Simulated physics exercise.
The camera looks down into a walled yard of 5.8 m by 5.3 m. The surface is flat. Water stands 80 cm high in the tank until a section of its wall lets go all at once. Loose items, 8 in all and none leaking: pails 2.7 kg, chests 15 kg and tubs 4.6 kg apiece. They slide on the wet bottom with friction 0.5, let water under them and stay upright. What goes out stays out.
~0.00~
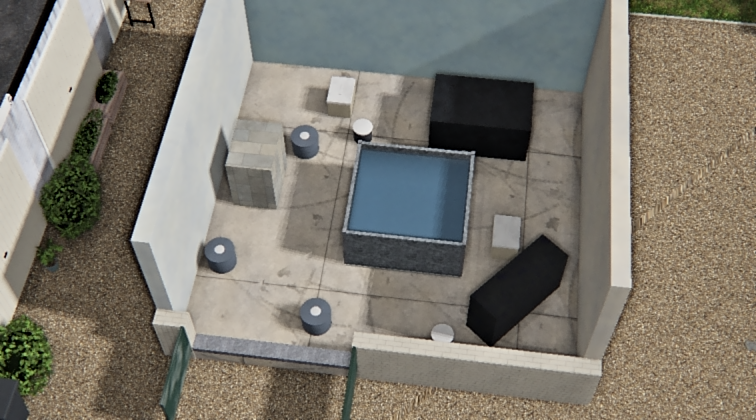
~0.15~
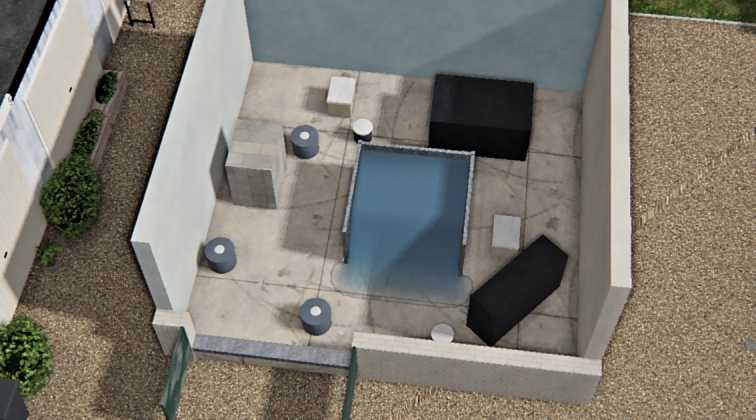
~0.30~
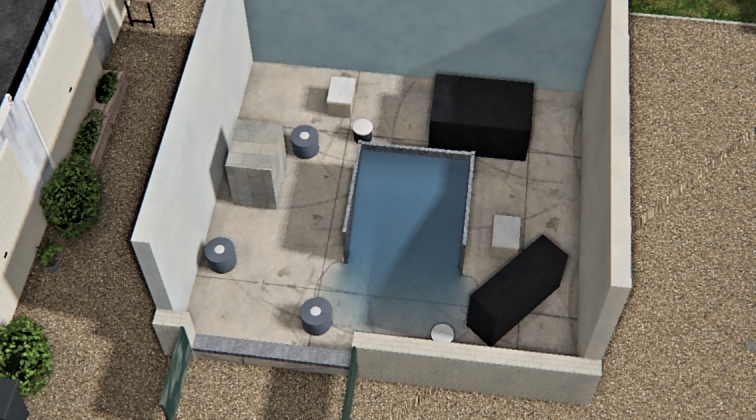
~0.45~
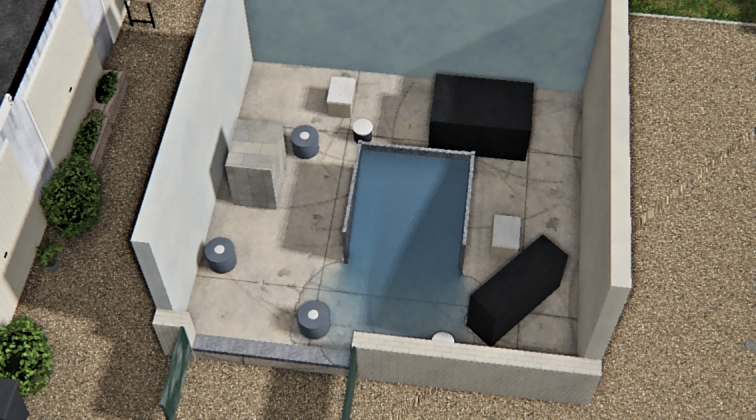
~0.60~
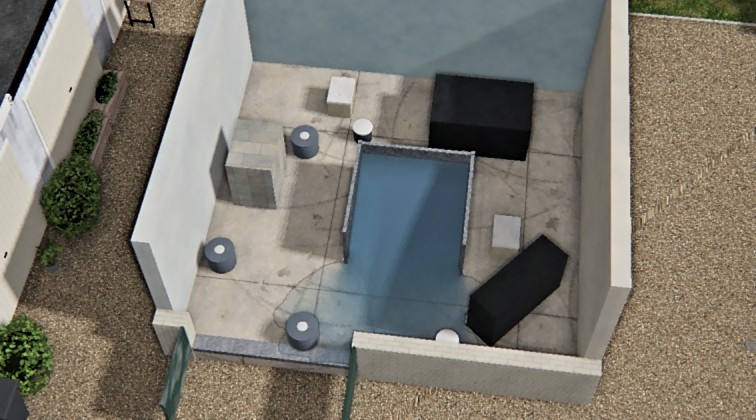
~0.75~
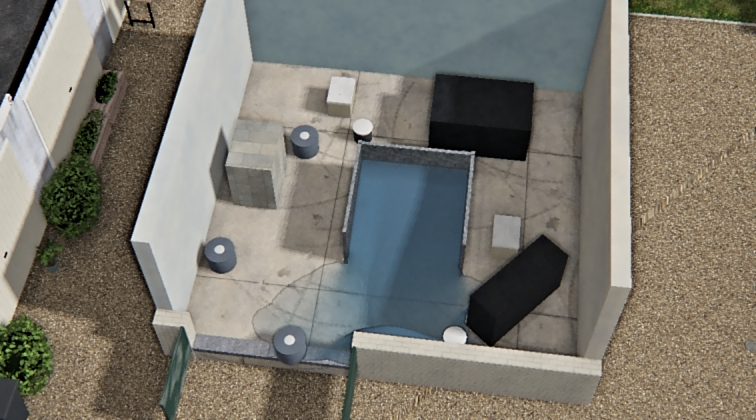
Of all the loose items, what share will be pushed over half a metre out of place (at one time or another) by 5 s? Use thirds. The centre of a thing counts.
That comes to from one to two thirds.
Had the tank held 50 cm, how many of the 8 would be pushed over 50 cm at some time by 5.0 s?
In that case 3 of them.
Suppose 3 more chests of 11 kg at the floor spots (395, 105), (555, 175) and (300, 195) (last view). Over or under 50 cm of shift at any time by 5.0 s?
In turn: Under, more, under.
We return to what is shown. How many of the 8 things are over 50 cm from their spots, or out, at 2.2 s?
I count 2.
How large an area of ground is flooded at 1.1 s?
About 9.0 m2.
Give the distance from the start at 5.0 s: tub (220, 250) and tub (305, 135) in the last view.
In that order: 80 cm, 0 cm.
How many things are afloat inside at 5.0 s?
2 of them.
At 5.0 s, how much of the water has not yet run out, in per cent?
About 66 per cent.
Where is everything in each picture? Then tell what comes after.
In the first frame, a tub at (316, 311) rests on the ground; a pail at (443, 334), on the bottom; water covers 2.7 m2; 0 of 8 have shifted.
In the second frame, a tub at (316, 311), on the bottom; a pail at (443, 334), on the bottom; 3.9 m2 under water; 0 of 8 have shifted.
In the third frame, a tub at (316, 311) rests on the ground; a pail at (443, 334) rests on the ground; 5.3 m2 under water; 0 of 8 have shifted.
In the fourth frame, a tub at (313, 315) rests on the ground, 6 cm from its start; a pail at (443, 342) rests on the ground, 14 cm from its start; 6.3 m2 under water; 2 of 8 have shifted.
In the fifth frame, a tub at (302, 327), on the bottom, 31 cm from its start; a pail at (447, 340), afloat, 16 cm from its start; 6.8 m2 under water; 2 of 8 have shifted.
In the sixth frame, a tub at (289, 340) rests on the ground, 59 cm from its start; a pail at (455, 337), afloat, 22 cm from its start; 7.4 m2 under water; 2 of 8 have shifted.
After 1.1 s 2 of 8 are over 50 cm from their spots; 1 afloat.
After 2.2 s 2 of 8 are over 50 cm from their spots; 1 afloat.
After 3.5 s 4 of 8 are over 50 cm from their spots; 2 afloat.
After 5.0 s 3 of 8 are over 50 cm from their spots, and 4 have been at some point; 2 afloat.
